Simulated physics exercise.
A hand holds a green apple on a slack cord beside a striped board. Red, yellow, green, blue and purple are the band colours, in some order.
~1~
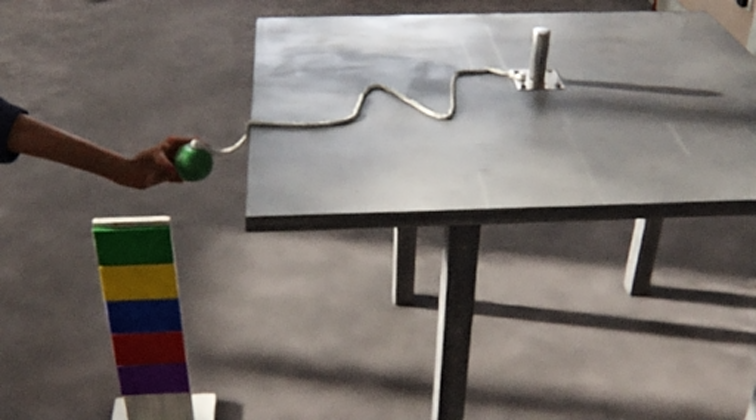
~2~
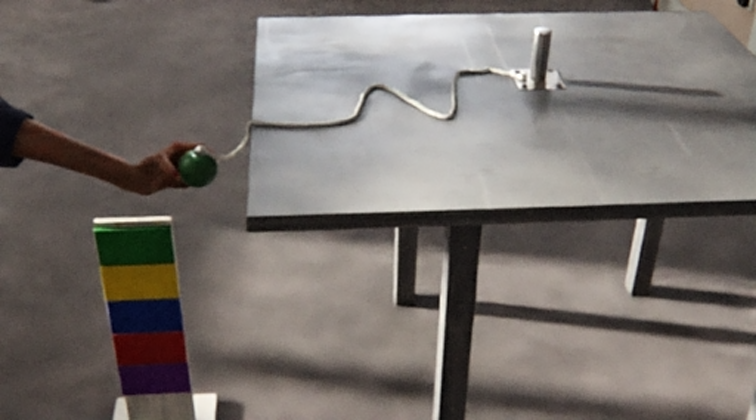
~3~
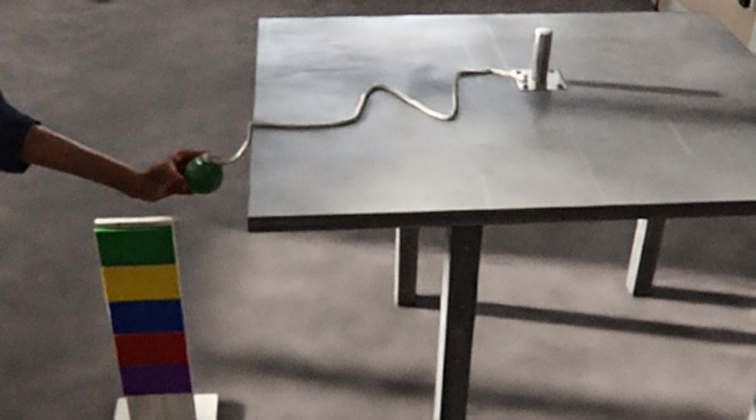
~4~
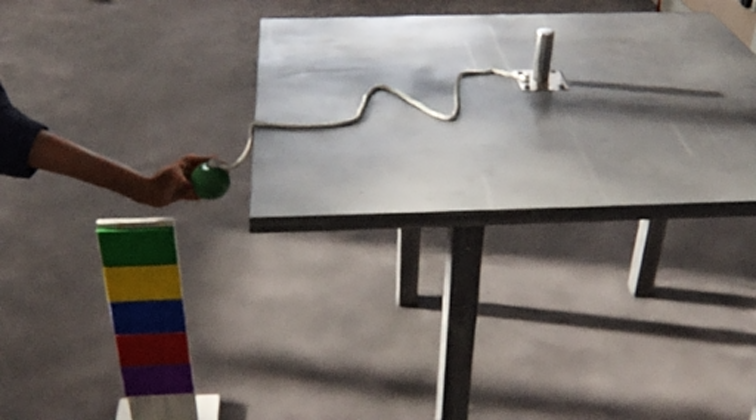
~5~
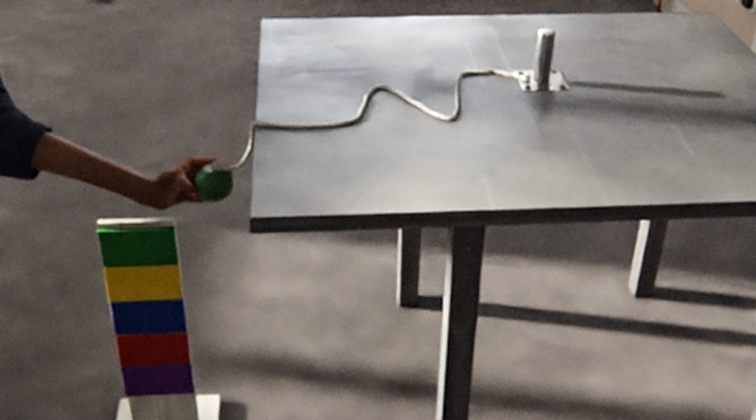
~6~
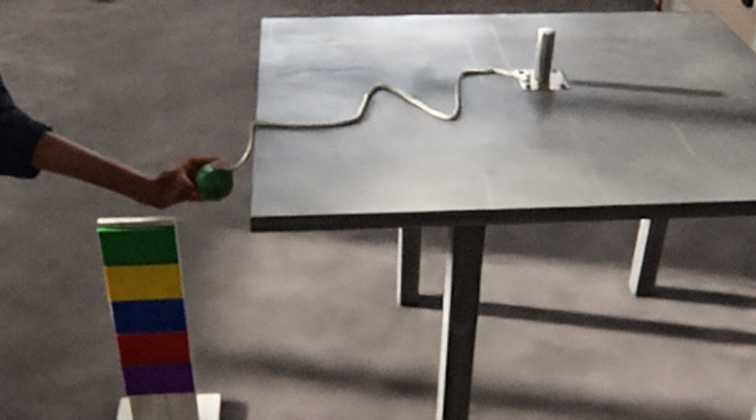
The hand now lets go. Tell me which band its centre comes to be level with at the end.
Its centre comes to be level with the red band.
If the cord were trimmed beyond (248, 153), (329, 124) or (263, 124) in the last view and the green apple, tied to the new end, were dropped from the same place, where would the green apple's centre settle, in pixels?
Cut 1: About (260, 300). Cut 2: About (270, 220). Cut 3: About (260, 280).
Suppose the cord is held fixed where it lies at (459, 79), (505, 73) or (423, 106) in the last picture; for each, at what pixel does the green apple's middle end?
Roughly (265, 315), (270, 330) and (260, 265).
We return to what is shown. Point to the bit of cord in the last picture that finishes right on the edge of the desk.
Close to (379, 86).
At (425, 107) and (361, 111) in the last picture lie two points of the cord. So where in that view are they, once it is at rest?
In that view they sit near (323, 106) and near (260, 174).
Early on, apple near (235, 345); level with red.
Midway, apple near (297, 319); level with red.
Near the end, apple near (254, 339); level with red.
Finally, apple near (274, 335); level with red. Its middle rests at the red band.
